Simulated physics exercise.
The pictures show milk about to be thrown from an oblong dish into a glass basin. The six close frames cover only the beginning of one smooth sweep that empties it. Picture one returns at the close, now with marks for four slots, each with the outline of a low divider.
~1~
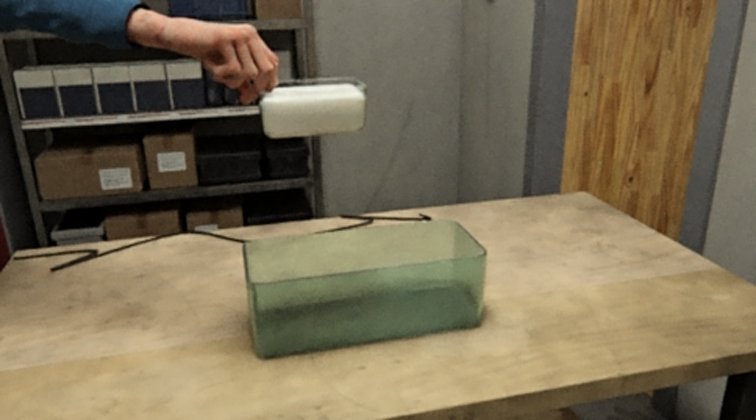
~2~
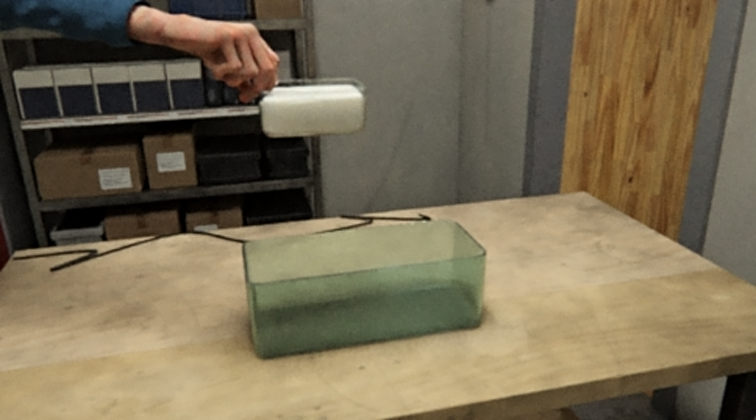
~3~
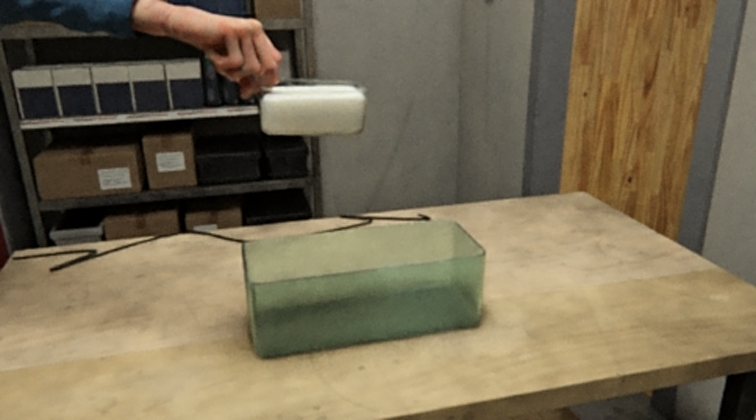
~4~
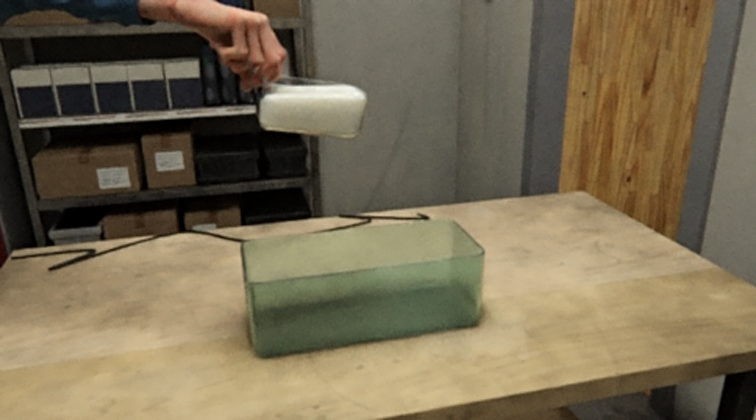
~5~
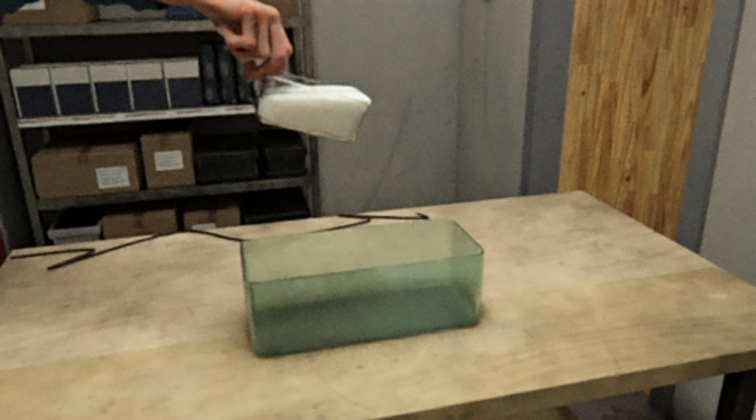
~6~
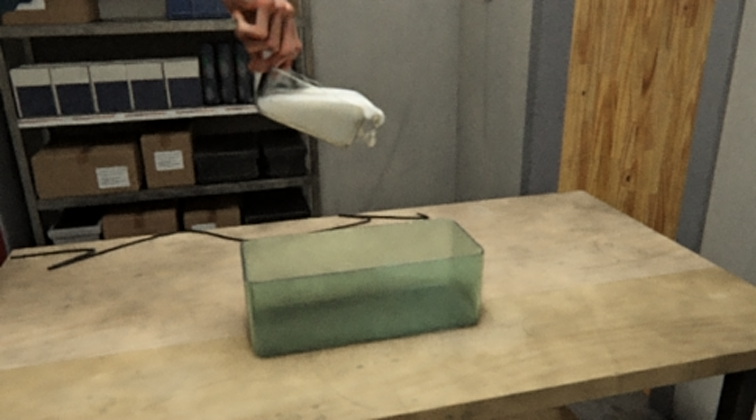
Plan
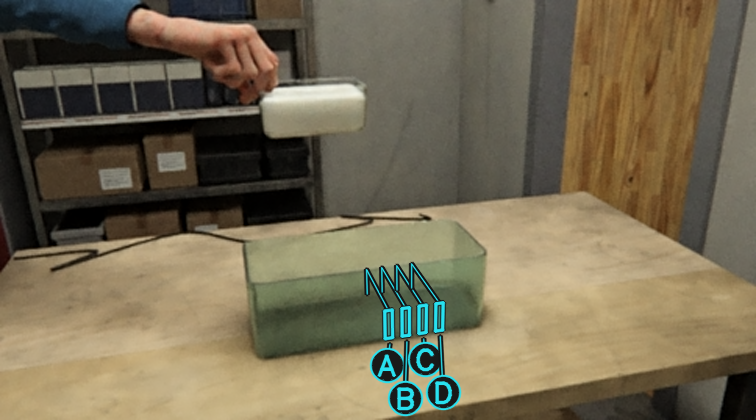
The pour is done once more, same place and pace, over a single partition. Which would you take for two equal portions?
Place D does it best.
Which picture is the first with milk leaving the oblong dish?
In picture 5.
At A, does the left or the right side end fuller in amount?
More ends on the right.
On the marked copy, A at (389, 344); B at (406, 341); C at (423, 338); D at (440, 336).
For place A, about 14 % ends left of the wall and 84 % right of it.
For place B, about 23 % ends left of the wall and 75 % right of it.
For place C, about 30 % ends left of the wall and 68 % right of it.
For place D, about 50 % ends left of the wall and 48 % right of it.
